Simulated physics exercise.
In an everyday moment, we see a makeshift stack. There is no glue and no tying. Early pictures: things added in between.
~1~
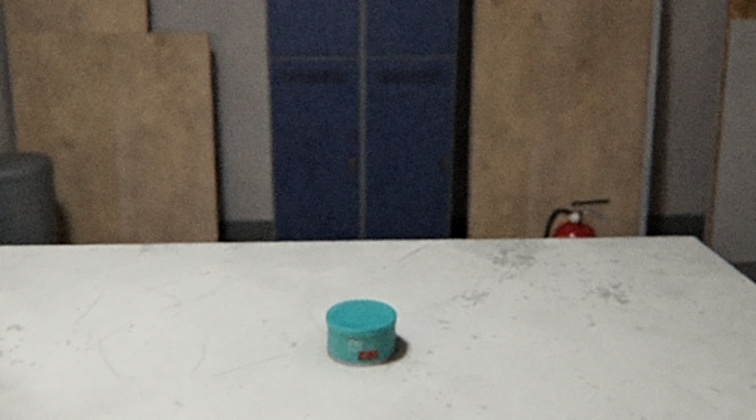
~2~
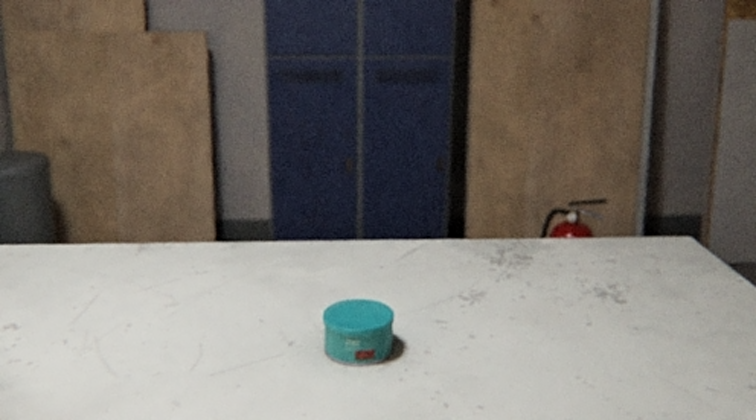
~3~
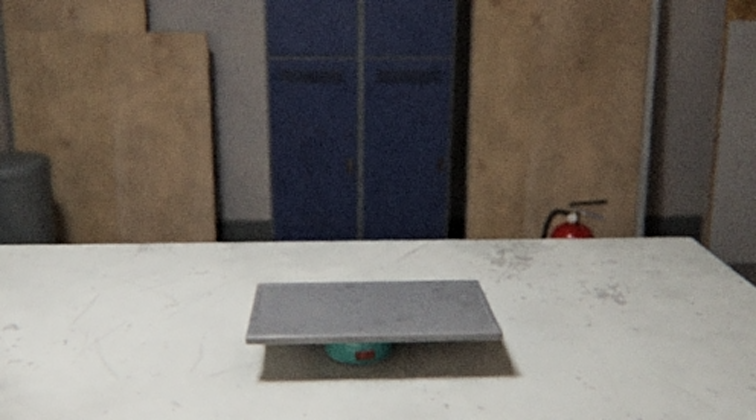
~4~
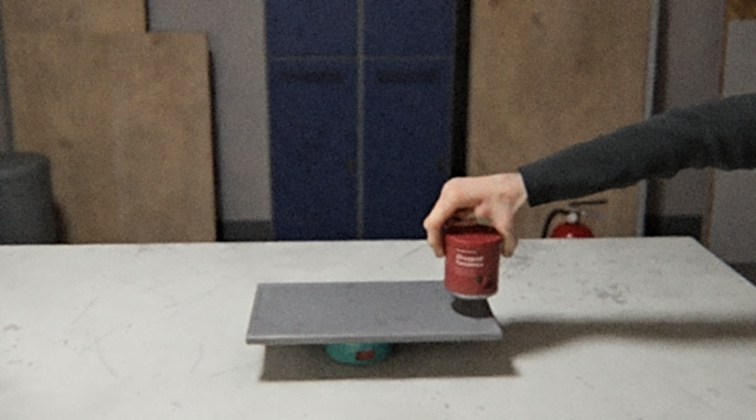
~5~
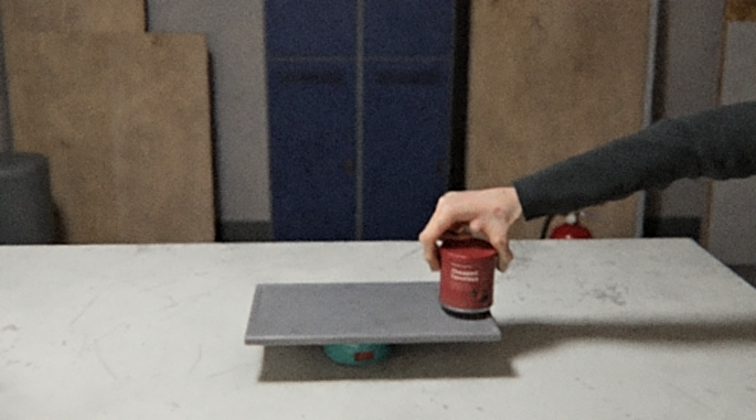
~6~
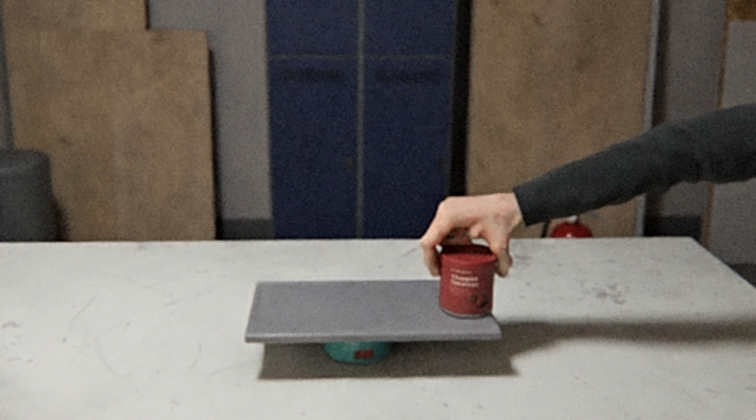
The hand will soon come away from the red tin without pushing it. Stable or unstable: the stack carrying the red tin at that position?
Unstable.
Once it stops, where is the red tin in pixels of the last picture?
I'd point to roughly (529, 324).
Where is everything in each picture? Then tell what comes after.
The last thing is not in view yet; turquoise tub (361, 332), in the first frame.
The last thing is not in view yet; turquoise tub (359, 332), in the second frame.
The last thing is not in view yet, in the third frame.
Still above its spot; red tin (473, 260), in the fourth frame.
Still above its spot; red tin (467, 275), in the fifth frame.
In place under the hand; red tin (467, 280), in the sixth frame.
Then, 0.40 s later than the last frame, red tin now fallen; grey lid tilted by 25°.
Then, 0.80 s later than the last frame, grey lid tilted by 10°.
When it is over, fallen, red tin; the other 2 as before. End places, in pixels of the last picture, red tin near (529, 324). The stack gives way.
